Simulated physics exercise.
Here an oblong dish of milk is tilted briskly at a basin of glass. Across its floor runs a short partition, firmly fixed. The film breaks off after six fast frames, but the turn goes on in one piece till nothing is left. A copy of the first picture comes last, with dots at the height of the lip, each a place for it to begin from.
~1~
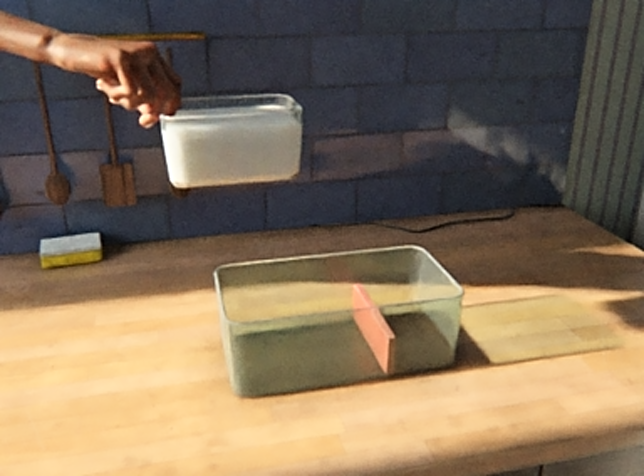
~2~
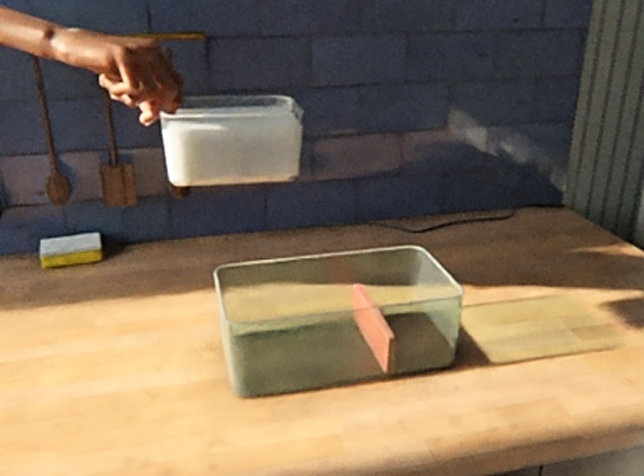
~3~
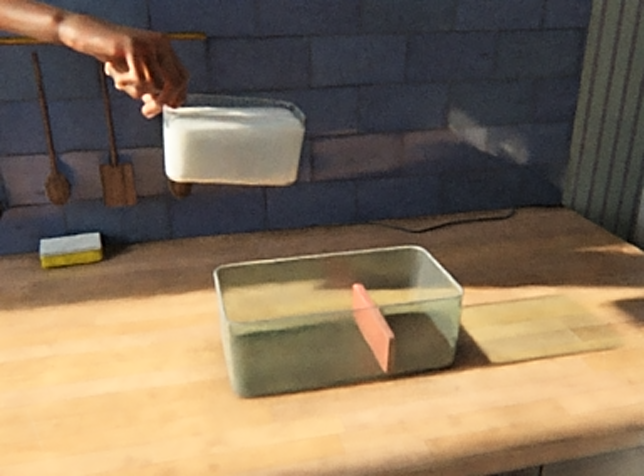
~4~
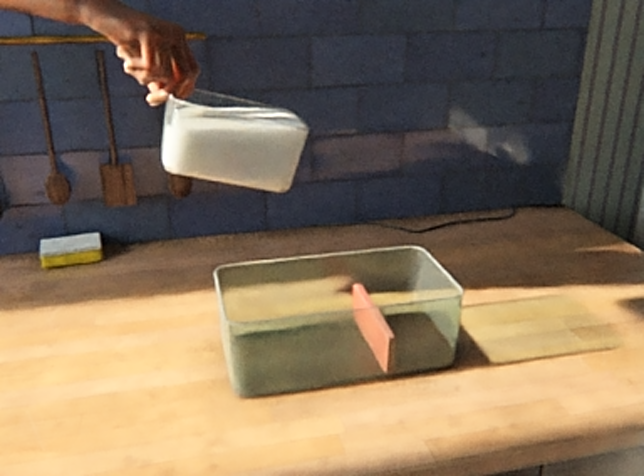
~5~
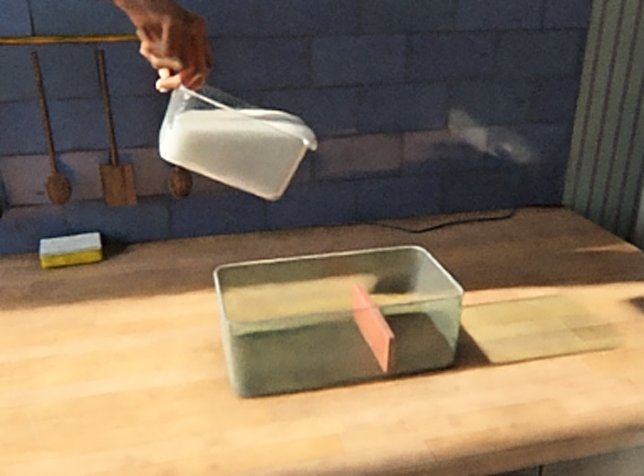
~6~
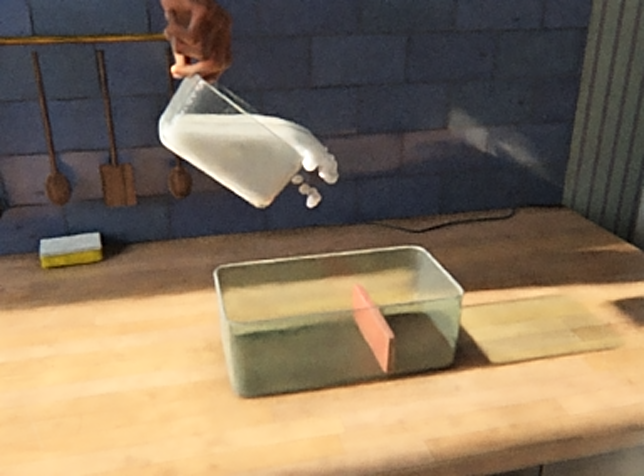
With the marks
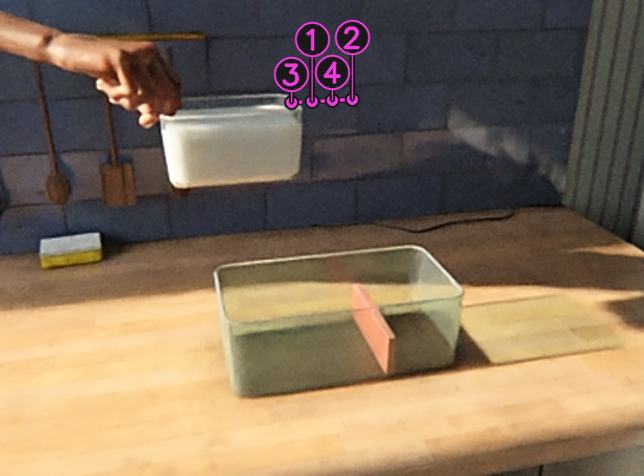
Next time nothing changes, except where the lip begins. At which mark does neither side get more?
1 works best here.
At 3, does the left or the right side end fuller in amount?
The left side.
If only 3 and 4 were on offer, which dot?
The answer is 4.
In magenta, 1 at (312, 101); 2 at (352, 99); 3 at (291, 102); 4 at (332, 100).
If 1 is chosen, about 51 % ends left of the wall and 44 % right of it; 5 % is lost outside.
If 2 is chosen, about 26 % ends left of the wall and 70 % right of it; 4 % is lost outside.
If 3 is chosen, about 72 % ends left of the wall and 21 % right of it; 7 % is lost outside.
If 4 is chosen, about 32 % ends left of the wall and 63 % right of it; 5 % is lost outside.
